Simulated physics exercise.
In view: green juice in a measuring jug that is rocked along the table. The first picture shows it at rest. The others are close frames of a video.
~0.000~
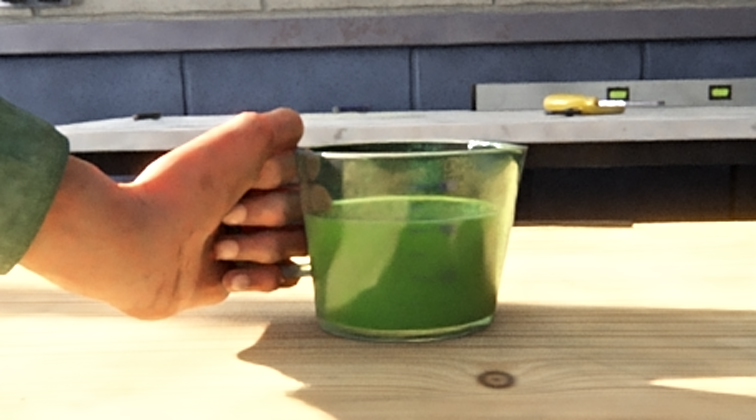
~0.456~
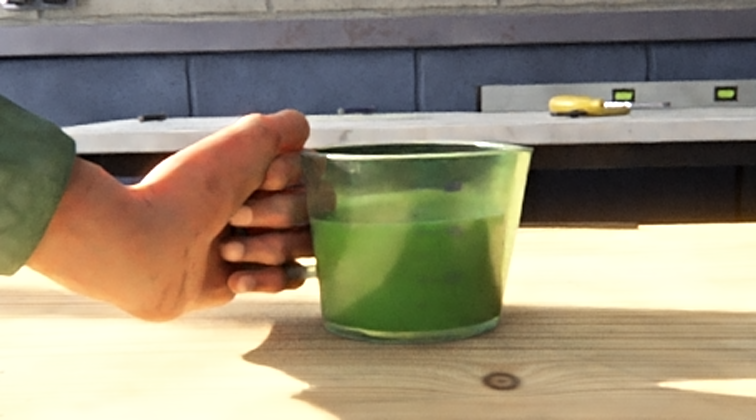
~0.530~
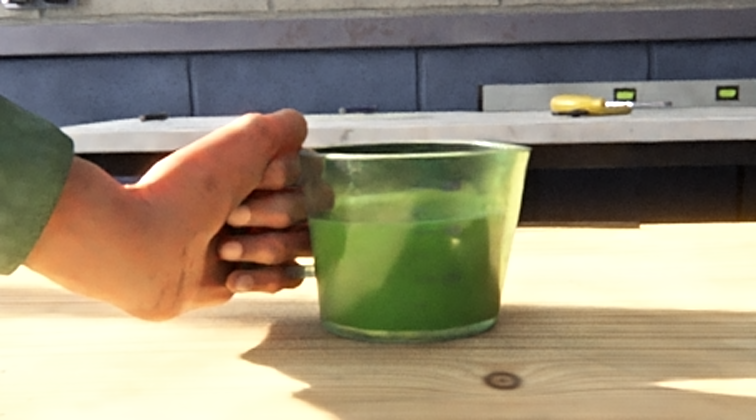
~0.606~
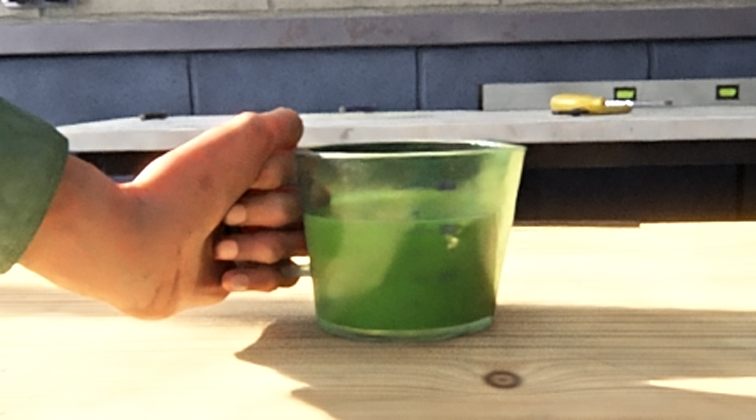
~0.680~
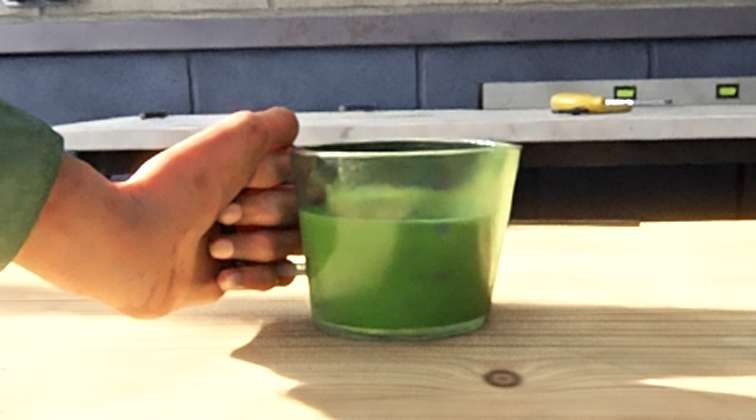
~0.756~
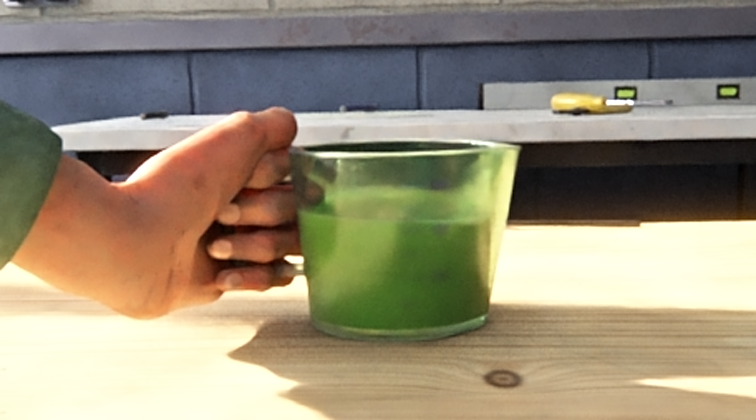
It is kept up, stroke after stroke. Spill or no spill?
As it turns out, it stays dry outside.
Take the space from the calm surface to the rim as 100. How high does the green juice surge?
I make it 10 per cent.
After 1.1 s, the highest wave so far stays far below the rim.
After 5.2 s, the highest wave so far stays far below the rim; nothing has left it.
